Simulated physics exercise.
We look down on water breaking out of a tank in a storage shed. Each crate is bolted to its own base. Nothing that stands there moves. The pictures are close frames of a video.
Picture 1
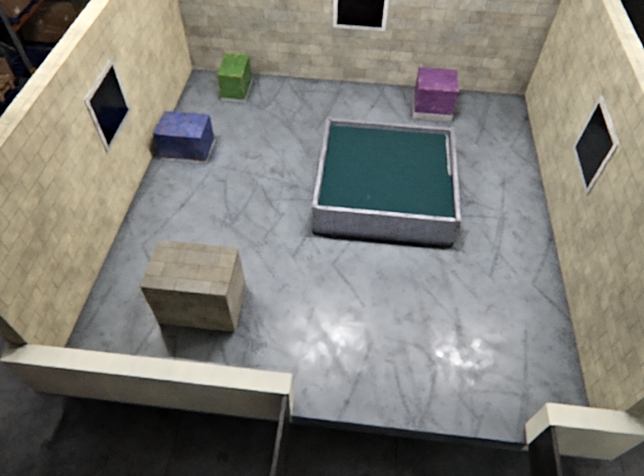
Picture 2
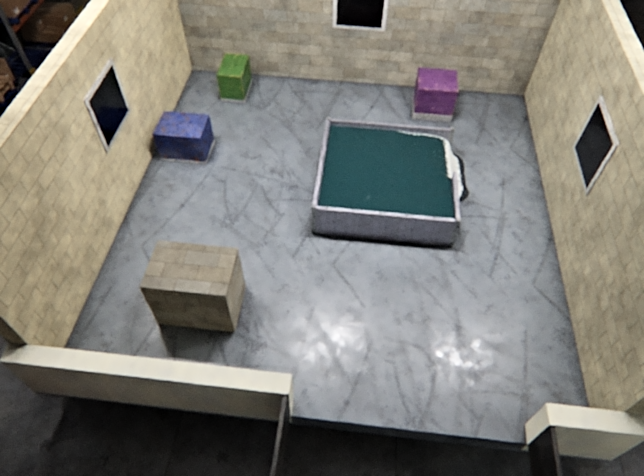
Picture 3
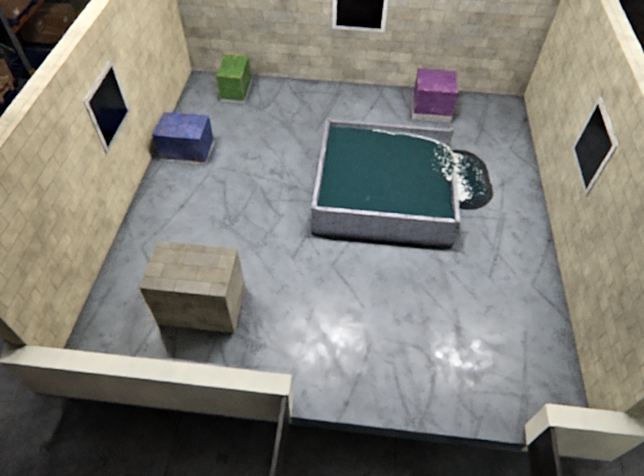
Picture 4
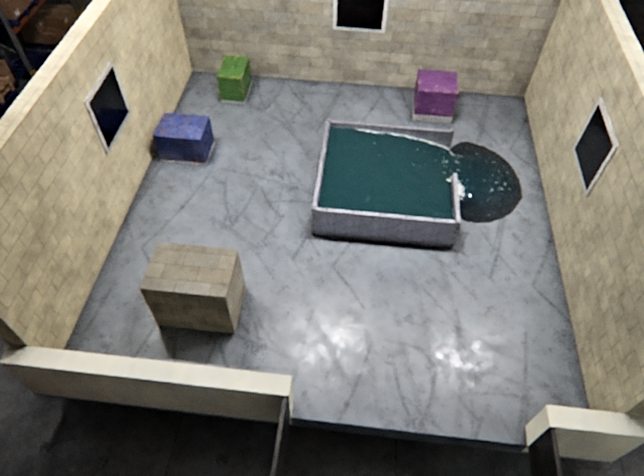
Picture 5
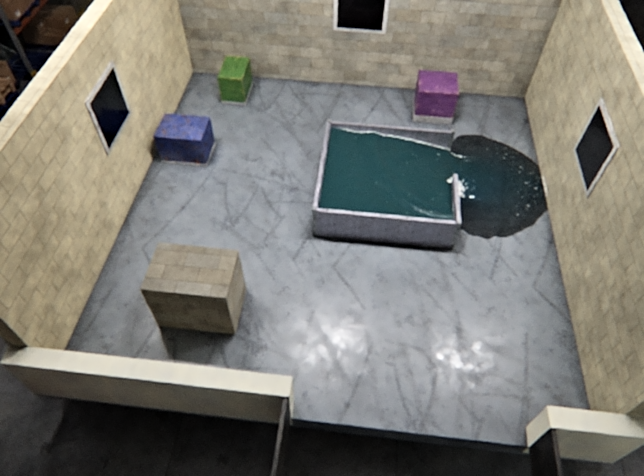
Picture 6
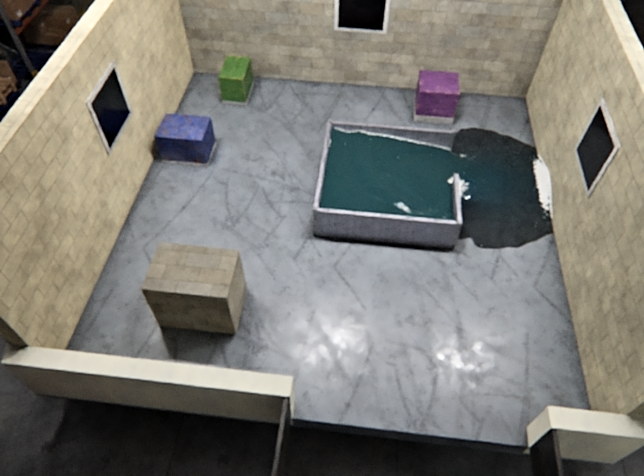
Dark green water fills a low, grey-walled rectangular tank in a storage shed seen from high above, with pale block walls around a streaked grey floor. A green and a blue block sit at left, a purple one behind the tank, and a tan block nearer at lower left. Water pours through the tank's right side with white foam, spreading in a dark pool to the right wall.
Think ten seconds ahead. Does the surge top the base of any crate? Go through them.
The purple crate is soaked; the green crate is soaked; the blue crate is soaked.
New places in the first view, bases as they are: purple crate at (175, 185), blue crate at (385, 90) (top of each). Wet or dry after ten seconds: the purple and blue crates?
My reading: Purple escapes it, blue is soaked.
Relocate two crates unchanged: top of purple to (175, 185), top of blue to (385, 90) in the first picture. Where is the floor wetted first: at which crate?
The blue-painted one.
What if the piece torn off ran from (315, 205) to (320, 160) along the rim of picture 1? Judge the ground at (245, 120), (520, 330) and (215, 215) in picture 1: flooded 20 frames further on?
In turn: Awash, not flooded, awash.
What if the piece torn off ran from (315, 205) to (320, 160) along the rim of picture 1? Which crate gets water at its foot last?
That is the purple crate.
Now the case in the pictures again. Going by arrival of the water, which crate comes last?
I say the blue-painted one.
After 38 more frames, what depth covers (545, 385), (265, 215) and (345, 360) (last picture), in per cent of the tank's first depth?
In that order: 14, 0 and 2 per cent.
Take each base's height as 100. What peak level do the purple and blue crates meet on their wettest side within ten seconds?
Near 140 and 200 in a hundred.
A moment on, water covers 10 % of the floor; the purple crate water round its plinth, the green crate not reached, the blue crate not reached.
Next, water covers 20 % of the floor; the purple crate water round its plinth, the green crate not reached, the blue crate not reached.
Then, water covers 35 % of the floor; the purple crate water round its plinth, the green crate not reached, the blue crate not reached.
Later, water covers 60 % of the floor; the purple crate water round its plinth, the green crate water round its plinth, the blue crate water round its plinth.
In the end, water covers 80 % of the floor; the purple crate was topped, the green crate was topped, the blue crate was topped.
